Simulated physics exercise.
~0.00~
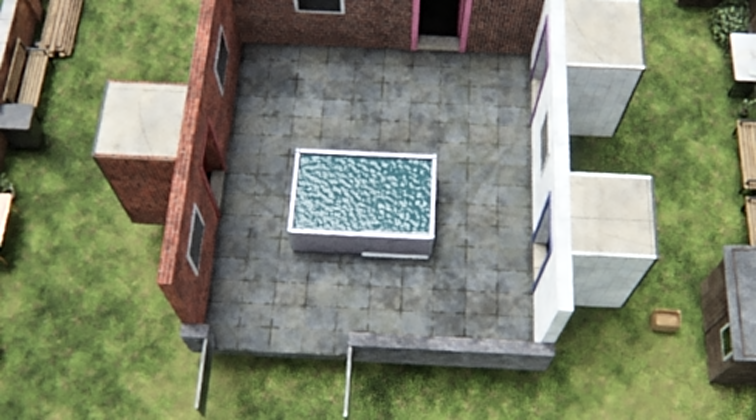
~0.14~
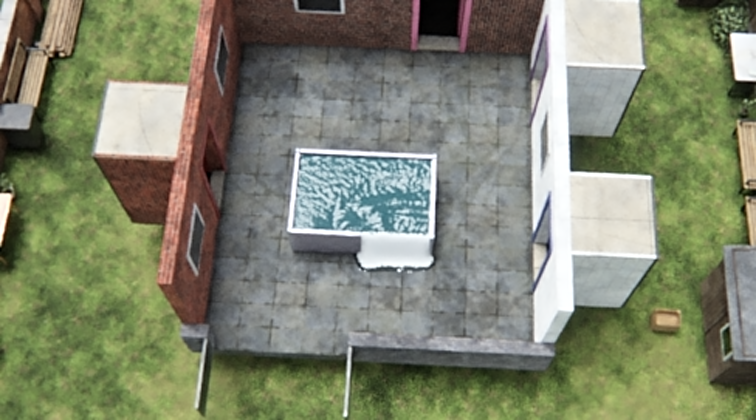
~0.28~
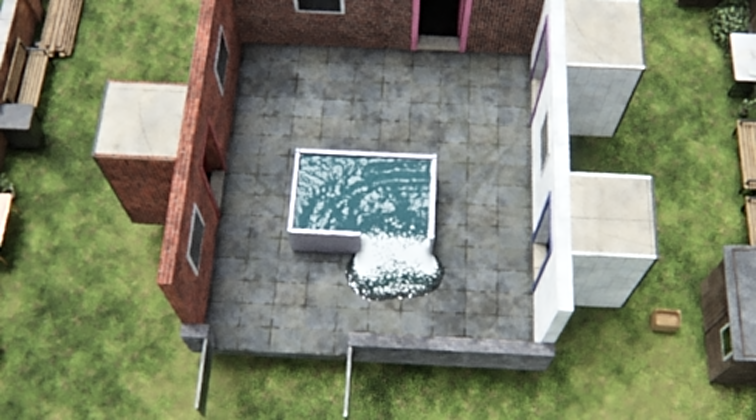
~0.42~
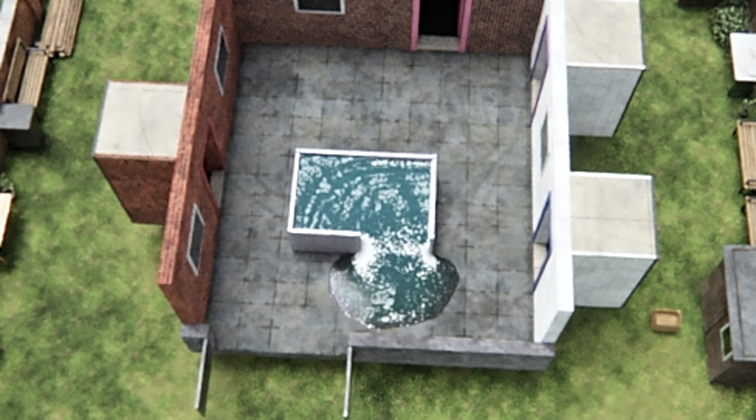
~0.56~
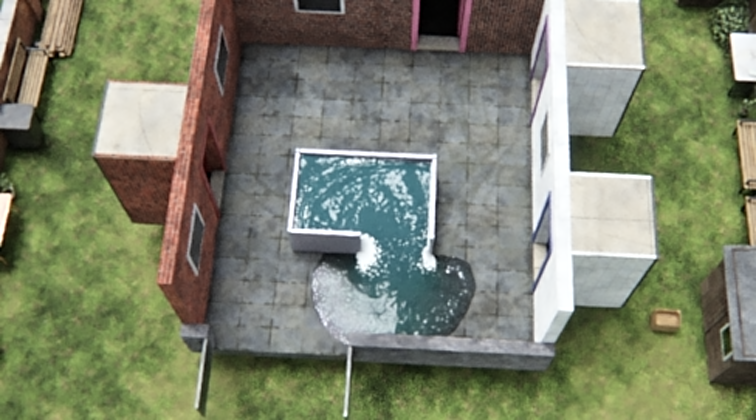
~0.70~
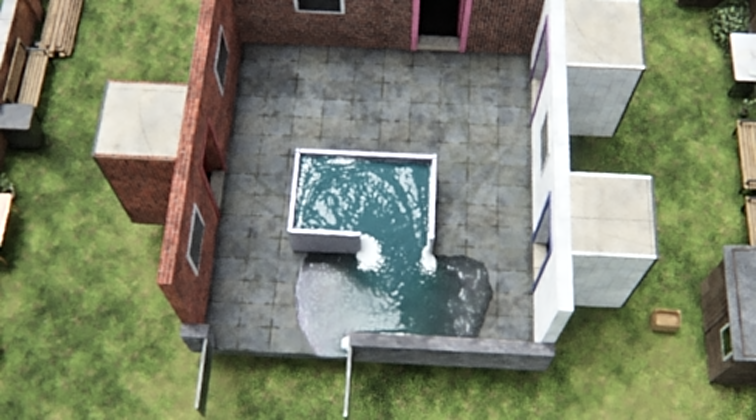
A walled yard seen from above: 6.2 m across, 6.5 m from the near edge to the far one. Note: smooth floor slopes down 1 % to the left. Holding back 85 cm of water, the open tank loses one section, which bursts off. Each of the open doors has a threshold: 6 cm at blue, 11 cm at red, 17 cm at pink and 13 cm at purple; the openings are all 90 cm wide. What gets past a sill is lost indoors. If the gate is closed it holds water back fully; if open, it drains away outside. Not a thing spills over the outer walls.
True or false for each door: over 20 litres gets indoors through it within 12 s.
Blue door - true, red door - false, pink door - false, purple door - false.
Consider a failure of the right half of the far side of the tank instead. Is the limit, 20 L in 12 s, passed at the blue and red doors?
For blue, too little; for red, too little.
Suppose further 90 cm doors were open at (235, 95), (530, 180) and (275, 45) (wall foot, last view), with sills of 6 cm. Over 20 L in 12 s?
Taking them in order, the first gets enough, the second too little and the third enough.
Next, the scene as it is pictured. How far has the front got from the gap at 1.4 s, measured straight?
3.2 m.
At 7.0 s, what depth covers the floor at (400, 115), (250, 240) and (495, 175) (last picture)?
Taking the spots in order: 2 cm, 6 cm, 5 cm.
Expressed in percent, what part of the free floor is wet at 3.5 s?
Some 60 per cent of the floor is wet.
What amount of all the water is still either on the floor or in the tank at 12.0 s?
I'd put it at some 74 percent still there.
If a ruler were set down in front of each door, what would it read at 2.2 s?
Readings (cm): Blue = 12; red = 0; pink = 0; purple = 0.
After 1.4 s water covers 20 % of the floor and is deepest (54 cm) near (397, 345); blue door not reached, red door not reached, pink door not reached, purple door not reached.
After 2.2 s water covers 30 % of the floor and is deepest (53 cm) near (534, 352); blue door 12 cm at the sill, 1 L in, red door not reached, pink door not reached, purple door not reached.
After 3.5 s water covers 60 % of the floor and is deepest (32 cm) near (514, 351); blue door 14 cm at the sill, 37 L in, red door 6 cm at the sill, 0 L in, pink door not reached, purple door 3 cm at the sill, 0 L in.
After 7.0 s water covers 90 % of the floor and is deepest (20 cm) near (243, 43); blue door 10 cm at the sill, 100 L in, red door 5 cm at the sill, 0 L in, pink door 13 cm at the sill, 0 L in, purple door 6 cm at the sill, 0 L in.
After 12.0 s water covers 95 % of the floor and is deepest (14 cm) near (213, 263); blue door 4 cm at the sill, 109 L in, red door 12 cm at the sill, 1 L in, pink door 6 cm at the sill, 0 L in, purple door 5 cm at the sill, 0 L in.
